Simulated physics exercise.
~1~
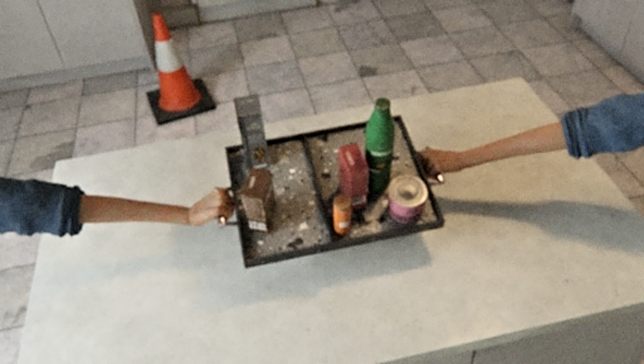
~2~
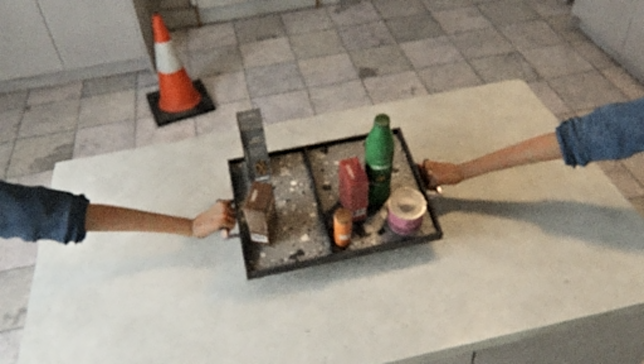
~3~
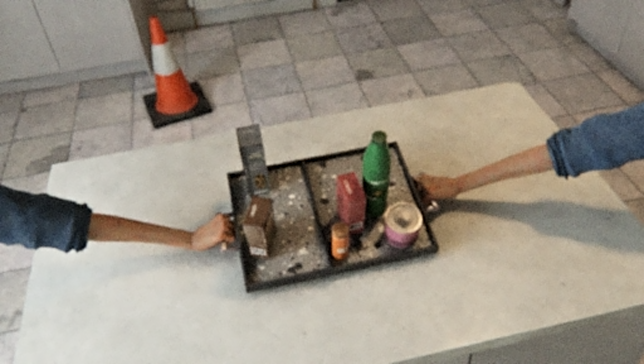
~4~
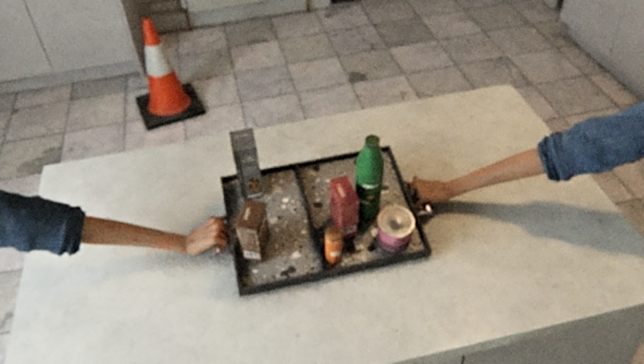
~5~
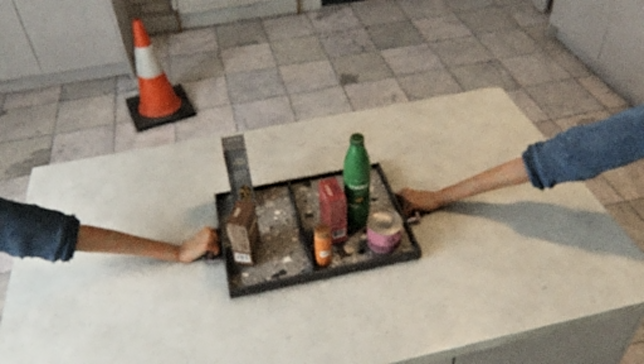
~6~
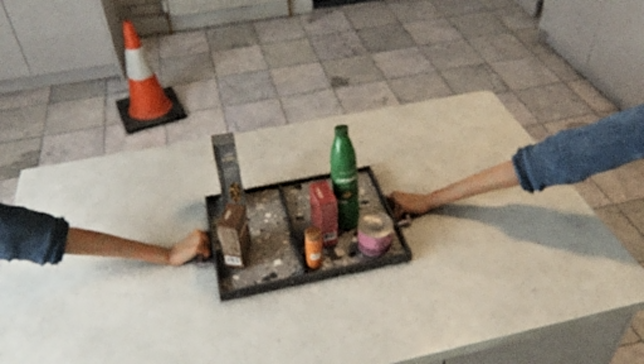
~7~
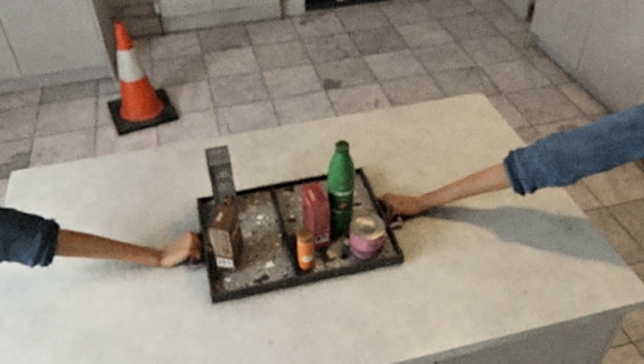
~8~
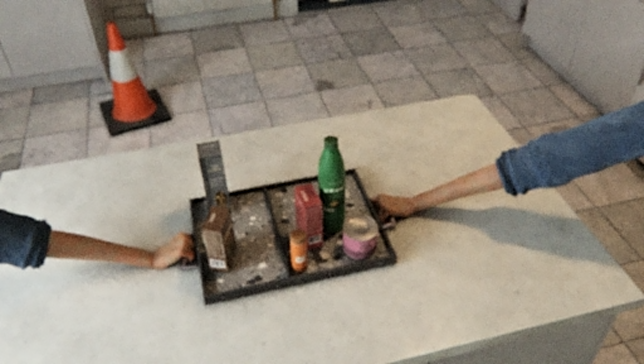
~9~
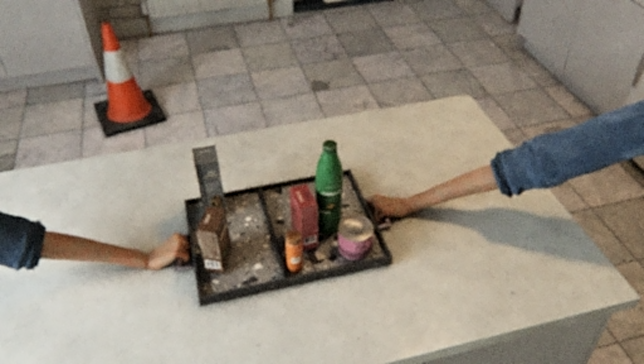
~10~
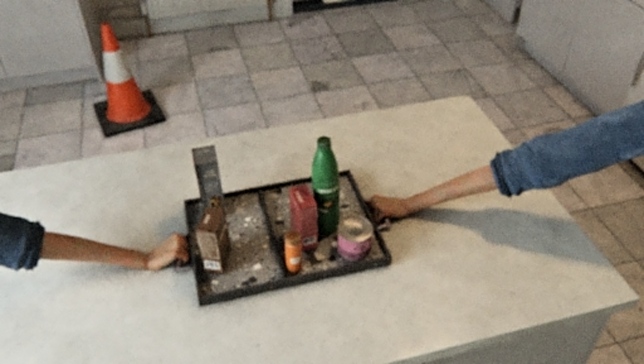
A dark, speckled tray, held by a hand at each side, is lowered a short way towards a pale table. On it stand a green bottle, a red packet, a pink tub, an orange shaker, and a brown and a grey carton. The tray comes down at a slight tilt, then settles flat while the cartons and bottle rock a little. The view pans gently right, so the tray and the traffic cone behind it drift left. Finally the tray rests on the table with all six items still standing and both hands still holding it.
